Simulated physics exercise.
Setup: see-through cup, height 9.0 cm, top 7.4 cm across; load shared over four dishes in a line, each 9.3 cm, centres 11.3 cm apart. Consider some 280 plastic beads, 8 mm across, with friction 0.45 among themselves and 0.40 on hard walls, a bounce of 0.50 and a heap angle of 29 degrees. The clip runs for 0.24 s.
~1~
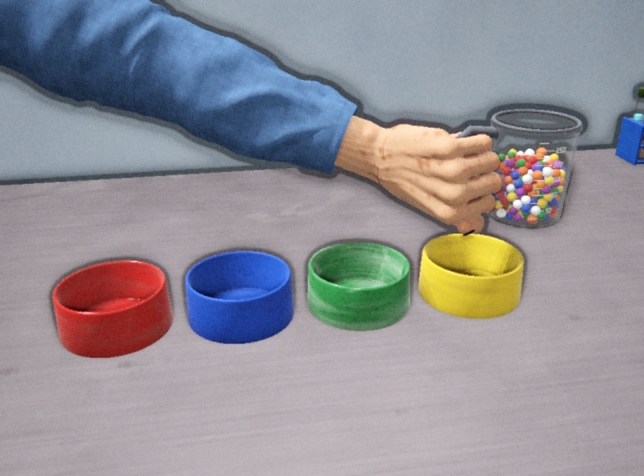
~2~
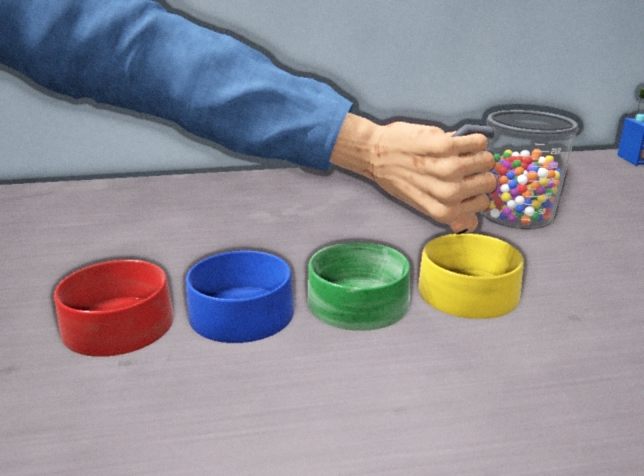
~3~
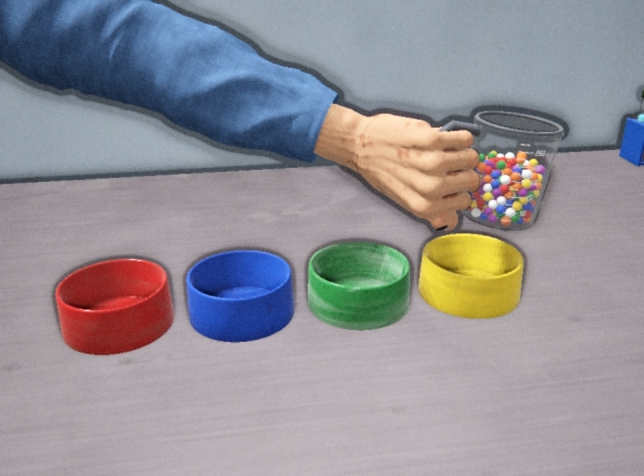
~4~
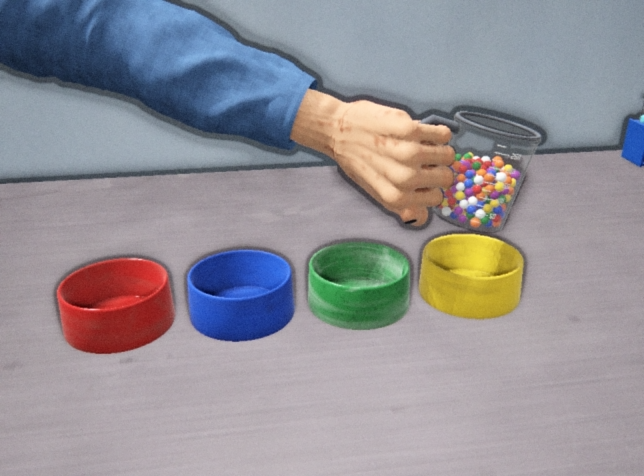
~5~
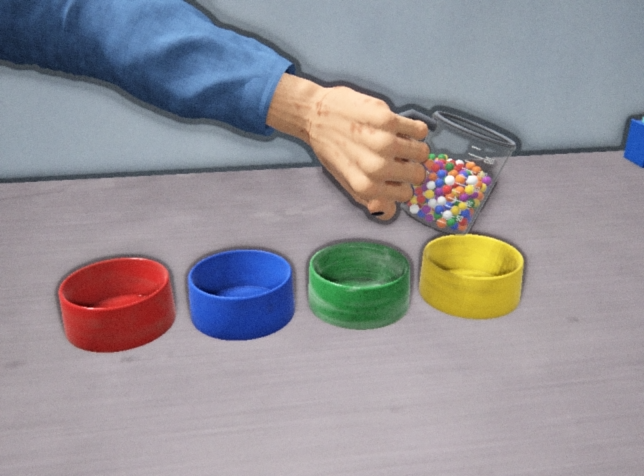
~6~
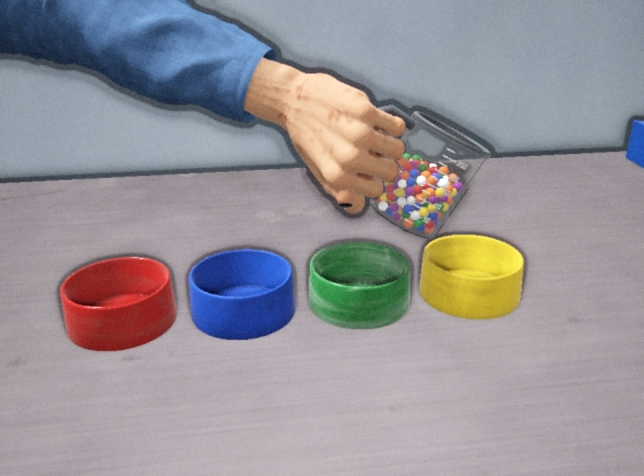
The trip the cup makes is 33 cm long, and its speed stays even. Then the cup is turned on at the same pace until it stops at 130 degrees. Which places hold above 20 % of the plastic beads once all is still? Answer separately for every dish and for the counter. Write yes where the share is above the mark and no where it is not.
Red dish: No, blue dish: Yes, green dish: No, yellow dish: No, counter: No.
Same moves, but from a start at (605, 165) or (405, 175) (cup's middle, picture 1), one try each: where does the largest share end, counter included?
Largest amount - try one: Counter, try two: Red.
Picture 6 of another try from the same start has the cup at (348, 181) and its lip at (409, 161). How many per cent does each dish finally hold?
The red dish keeps 0, the blue one 100, the green one 0 and the yellow one 0.
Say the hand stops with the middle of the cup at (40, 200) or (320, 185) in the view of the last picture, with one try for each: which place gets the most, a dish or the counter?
Top receivers, in order: Red and green.
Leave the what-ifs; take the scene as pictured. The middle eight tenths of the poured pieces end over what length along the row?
Some 5 cm.
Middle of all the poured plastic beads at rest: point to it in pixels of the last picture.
In the last view, approximately (242, 290).
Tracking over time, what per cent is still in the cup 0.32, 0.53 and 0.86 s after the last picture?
Approx. 100 / 100 / 0 percent.
Then, 0.32 s after the last picture, tilt 78 degrees; cup holds 100 %.
Then, 0.53 s after the last picture, tilt 111 degrees; cup holds 100 %.
Then, 0.86 s after the last picture, tilt 130 degrees; cup holds 0 %, blue 100 %.
In the end, red 0 %, blue 100 %, green 0 %, yellow 0 %, counter 0 %.
